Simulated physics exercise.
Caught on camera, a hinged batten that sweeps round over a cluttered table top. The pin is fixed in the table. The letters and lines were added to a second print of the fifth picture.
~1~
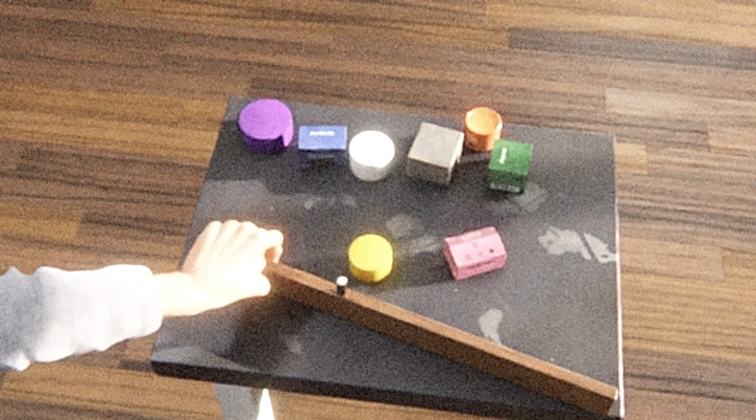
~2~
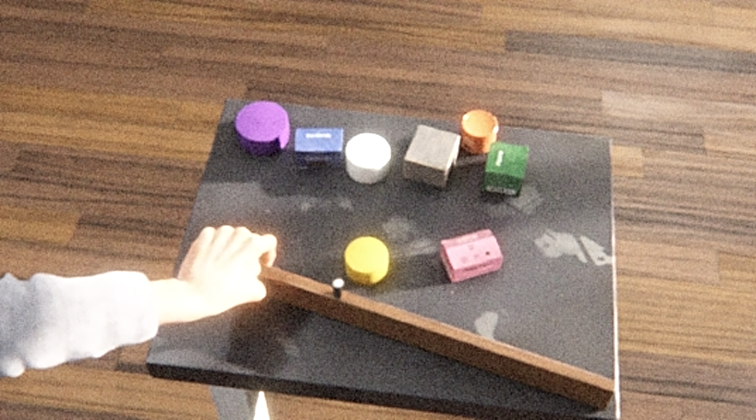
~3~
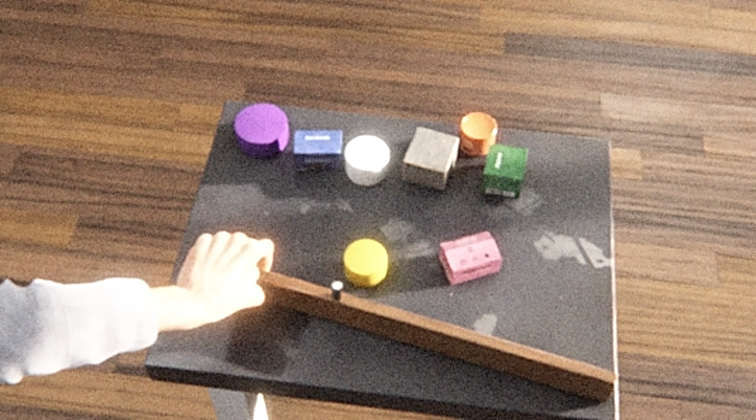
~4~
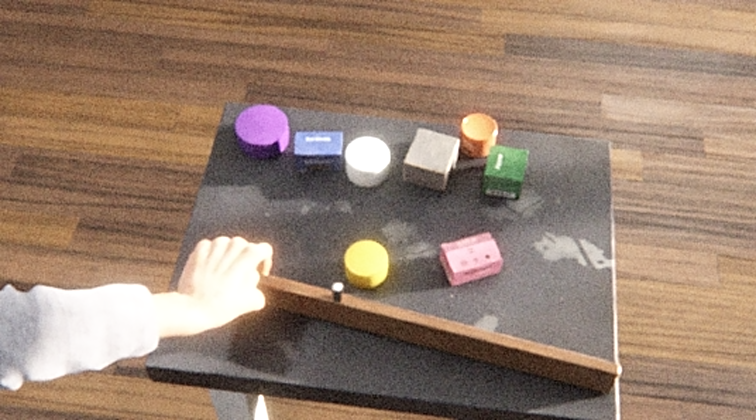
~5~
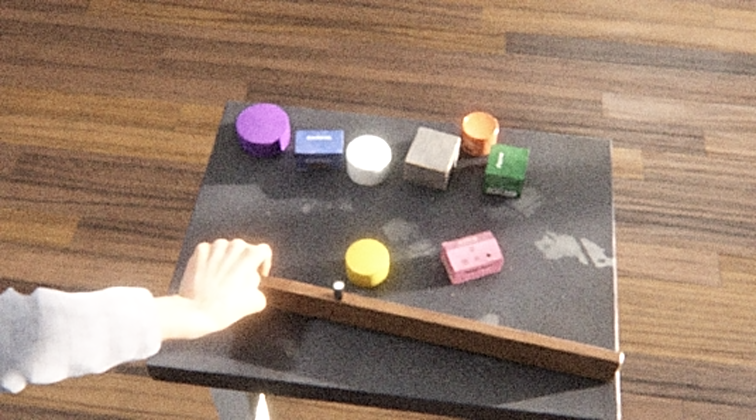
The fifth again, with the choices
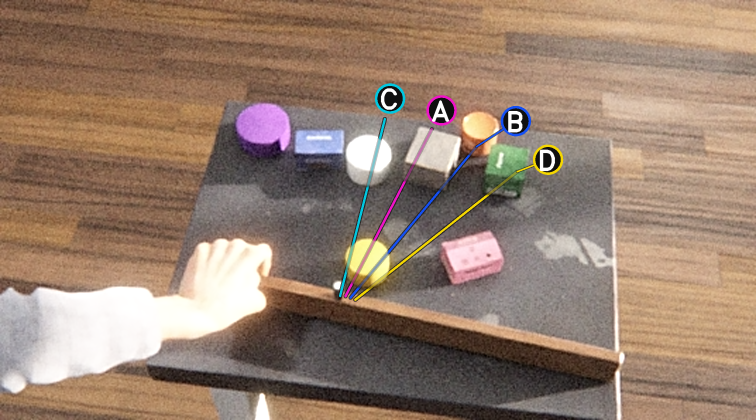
A hand at the left swings a wooden bar slightly upward across a cluttered black table.
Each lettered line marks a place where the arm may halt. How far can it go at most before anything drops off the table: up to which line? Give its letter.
Line D.
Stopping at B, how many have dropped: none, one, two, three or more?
One.
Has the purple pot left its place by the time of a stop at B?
By then, no.
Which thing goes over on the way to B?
It is the orange tub.
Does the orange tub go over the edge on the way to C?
Yes.
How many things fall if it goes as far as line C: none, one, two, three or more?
By then, two.
On the marked copy, A at (392, 207); B at (417, 217); C at (364, 201); D at (440, 233).
Taking D. A third of the way, arm (482, 281); orange tub (479, 134); purple pot (263, 131).
Two thirds of the way, arm (464, 240); pink box (456, 236); orange tub (479, 134).
When it is over, arm (442, 216); orange tub (472, 125); green box (487, 155); nothing has fallen.
As for the rest, A drops the green box and orange tub; B drops the orange tub; C drops the green box and orange tub.
